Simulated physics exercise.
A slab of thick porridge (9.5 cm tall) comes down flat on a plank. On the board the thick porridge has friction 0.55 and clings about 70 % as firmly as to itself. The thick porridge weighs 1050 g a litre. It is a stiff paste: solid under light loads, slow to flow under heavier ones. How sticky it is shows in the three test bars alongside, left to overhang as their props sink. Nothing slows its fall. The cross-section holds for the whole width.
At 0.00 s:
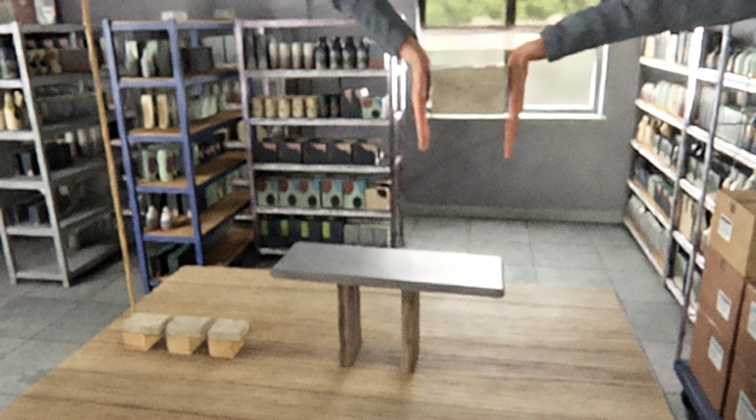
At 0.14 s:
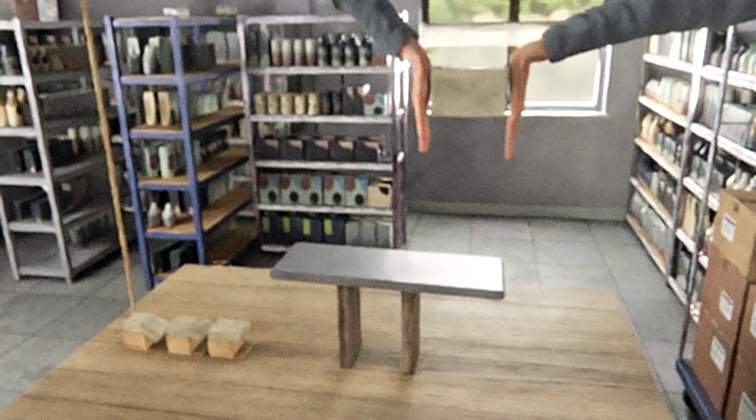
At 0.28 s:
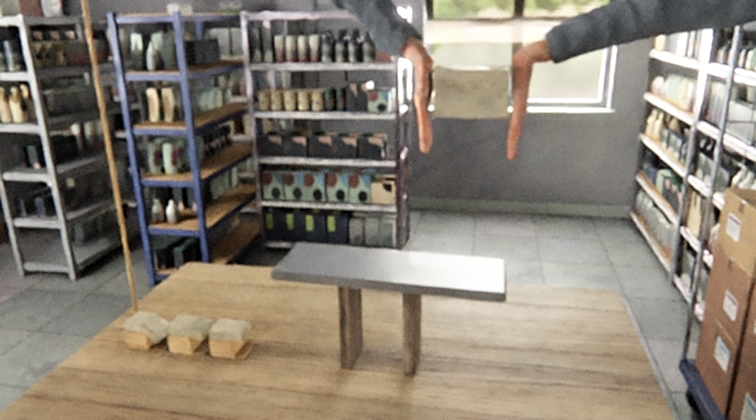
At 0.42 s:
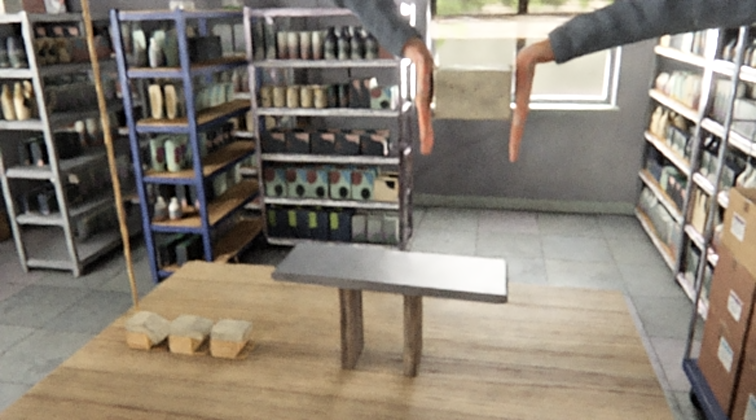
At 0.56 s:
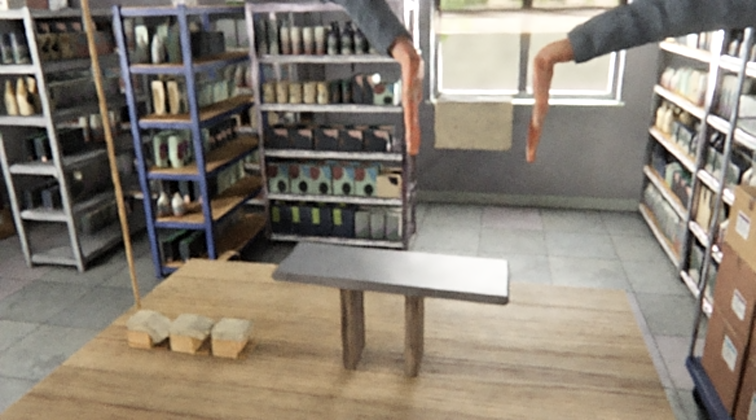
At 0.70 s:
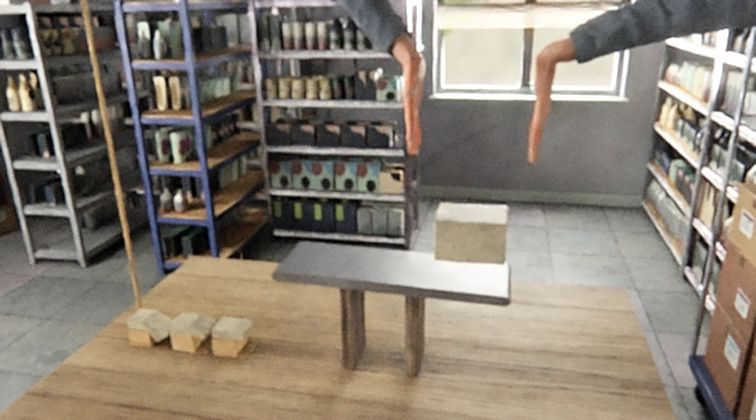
In a storeroom lined with shelves, two hands held a pale block above a small raised plank on a wooden table, then spread apart, and the block dropped onto the plank's right side.
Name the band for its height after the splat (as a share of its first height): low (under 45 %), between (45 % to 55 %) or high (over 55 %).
The band is high (over 55 %).
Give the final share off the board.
Roughly 30 % off the board.
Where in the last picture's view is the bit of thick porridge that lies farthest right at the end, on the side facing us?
Around (494, 286).
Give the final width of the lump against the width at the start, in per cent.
Some 130 %.
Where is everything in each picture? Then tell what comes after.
In the first frame, top of the thick porridge at (474, 68); bar tips down by 0, 0, 0 (left to right).
In the second frame, top of the thick porridge at (475, 70); bar tips down by 2.4 cm, 6 mm, 2 mm (left to right).
In the third frame, top of the thick porridge at (477, 70); bar tips down by 3.2 cm, 7 mm, 2 mm (left to right).
In the fourth frame, top of the thick porridge at (479, 71); bar tips down by 3.3 cm, 8 mm, 3 mm (left to right).
In the fifth frame, top of the thick porridge at (479, 101); bar tips down by 3.3 cm, 9 mm, 3 mm (left to right).
In the sixth frame, top of the thick porridge at (476, 223); bar tips down by 3.4 cm, 9 mm, 3 mm (left to right).
After 0.81 s, it stands 60 % of its first height and none has gone off the board.
After 0.94 s, it stands 60 % of its first height and 10 % has gone off the board.
After 1.08 s, it stands 60 % of its first height and 32 % has gone off the board.
After 1.21 s, it stands 60 % of its first height and 32 % has gone off the board.
After 1.31 s, at the end, it stands 60 % of its first height and 32 % has gone off the board.
